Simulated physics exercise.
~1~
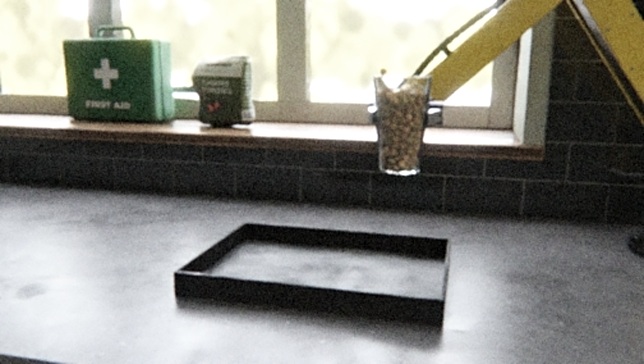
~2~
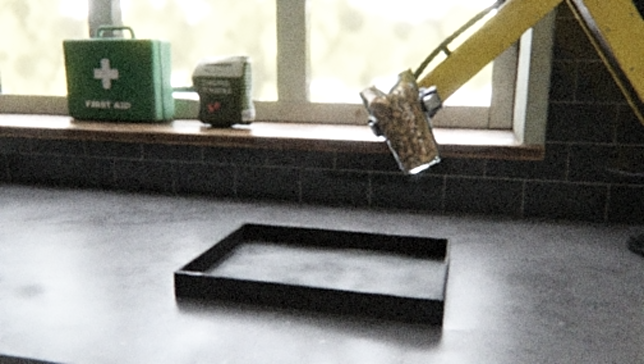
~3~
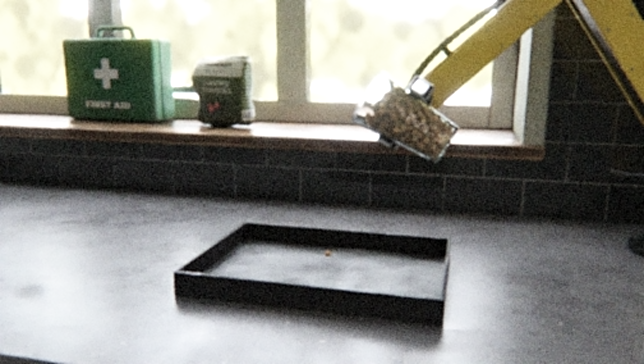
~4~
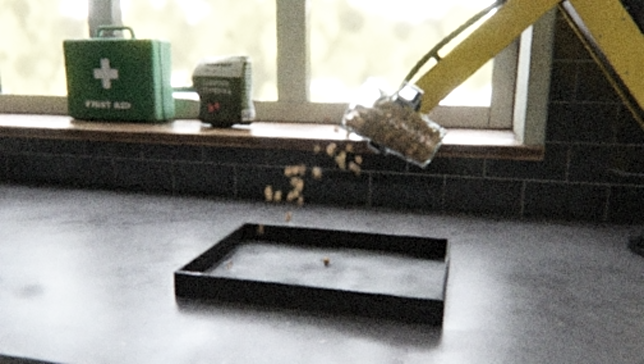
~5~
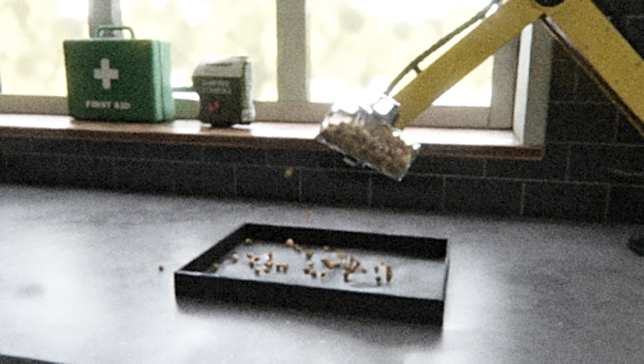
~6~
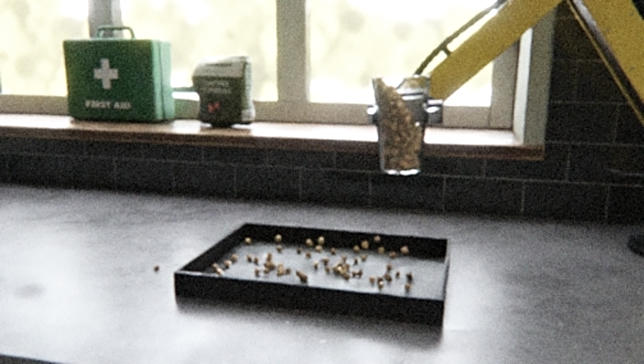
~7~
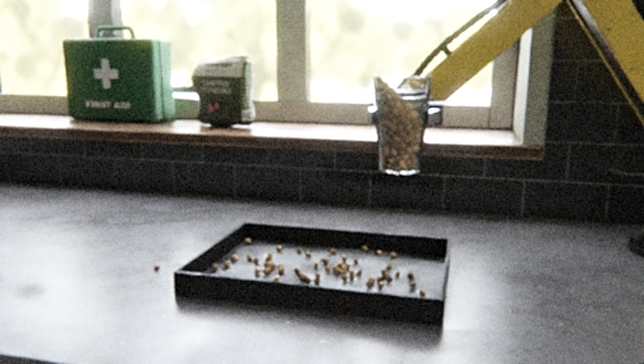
At first, a yellow robot arm holds a clear cup full of dried chickpeas upright above a dark table, with an empty black tray below and a green first aid box on the windowsill behind. The arm tips the cup to the left until it lies nearly on its side. A few chickpeas fall, then a loose stream tumbles down toward the tray. The cup shifts left and down as pieces scatter across the tray, one landing on the table outside it. Finally the arm swings the cup back upright, still mostly full, above the thinly strewn tray.
